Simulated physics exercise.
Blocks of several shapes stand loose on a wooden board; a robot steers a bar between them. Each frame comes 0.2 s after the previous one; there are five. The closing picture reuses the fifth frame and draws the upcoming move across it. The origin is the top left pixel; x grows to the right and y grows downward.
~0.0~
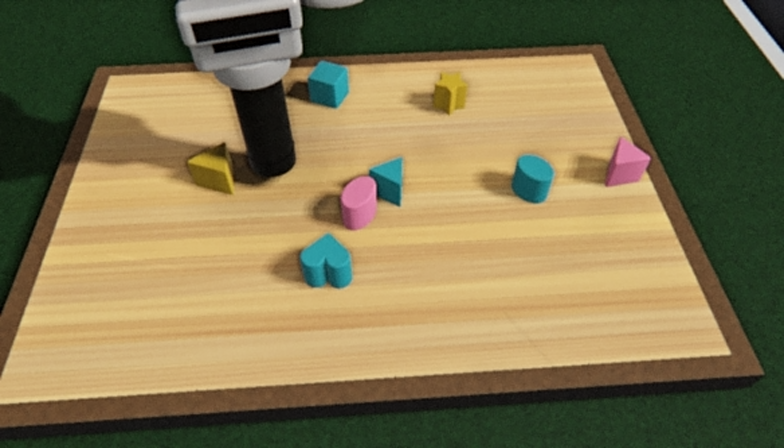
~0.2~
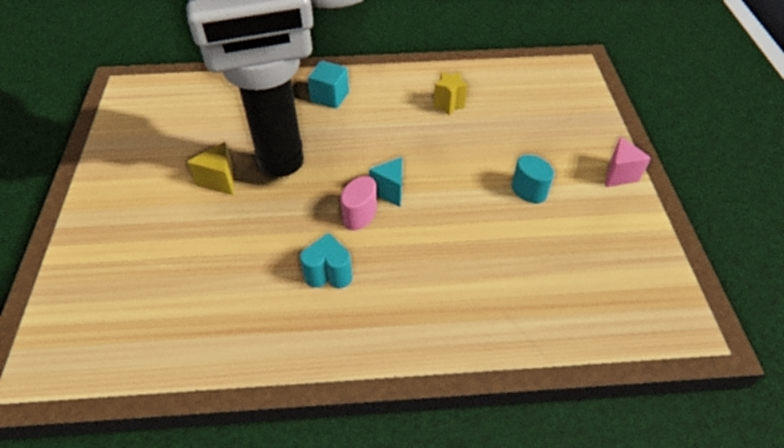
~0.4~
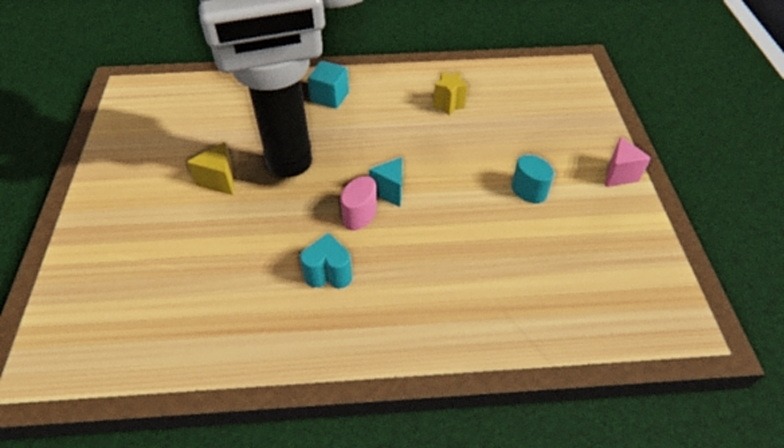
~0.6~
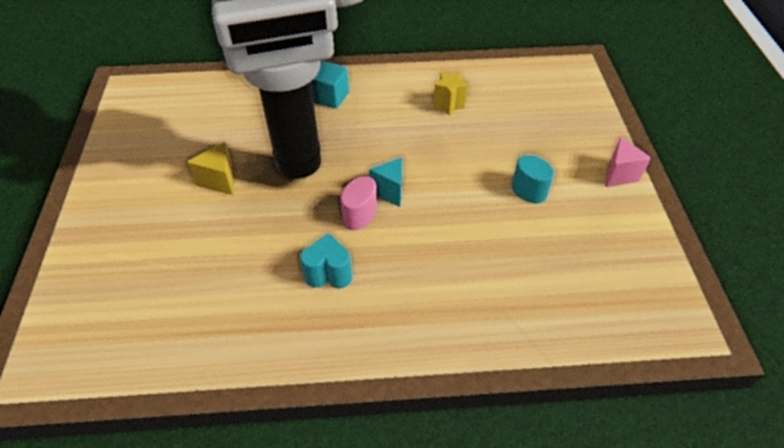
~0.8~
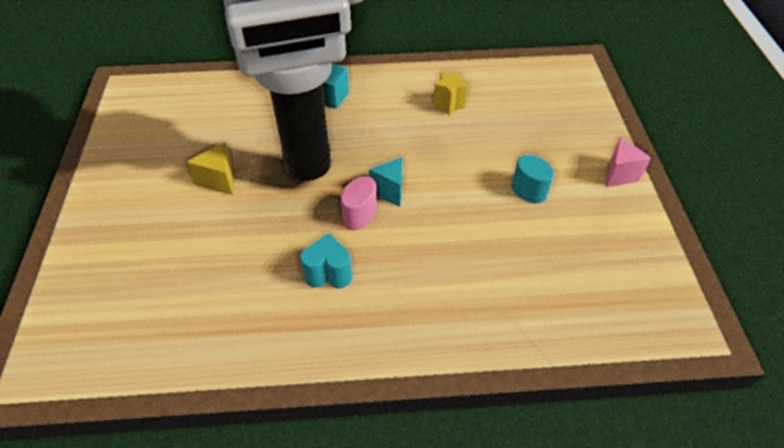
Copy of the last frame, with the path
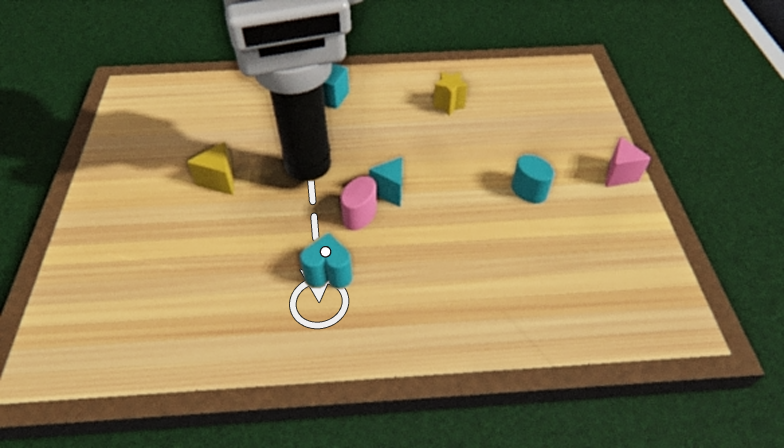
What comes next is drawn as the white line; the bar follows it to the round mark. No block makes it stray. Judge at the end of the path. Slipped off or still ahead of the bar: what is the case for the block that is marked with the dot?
Ahead.
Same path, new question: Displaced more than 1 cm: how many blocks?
One block shifts.
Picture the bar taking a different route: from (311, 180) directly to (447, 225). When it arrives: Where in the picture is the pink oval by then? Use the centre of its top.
Just about (381, 212).
The drawn path runs straight from (311, 180) to (319, 302); the dot is on the turquoise heart-shaped block.
What follows on the original path. One third of the way, bar at (312, 203); nothing pushed yet.
Two thirds of the way, bar at (315, 245); turquoise heart-shaped block at (331, 269), turned 20° clockwise.
At the end, bar at (317, 290); turquoise heart-shaped block at (344, 312); pink oval not moved.
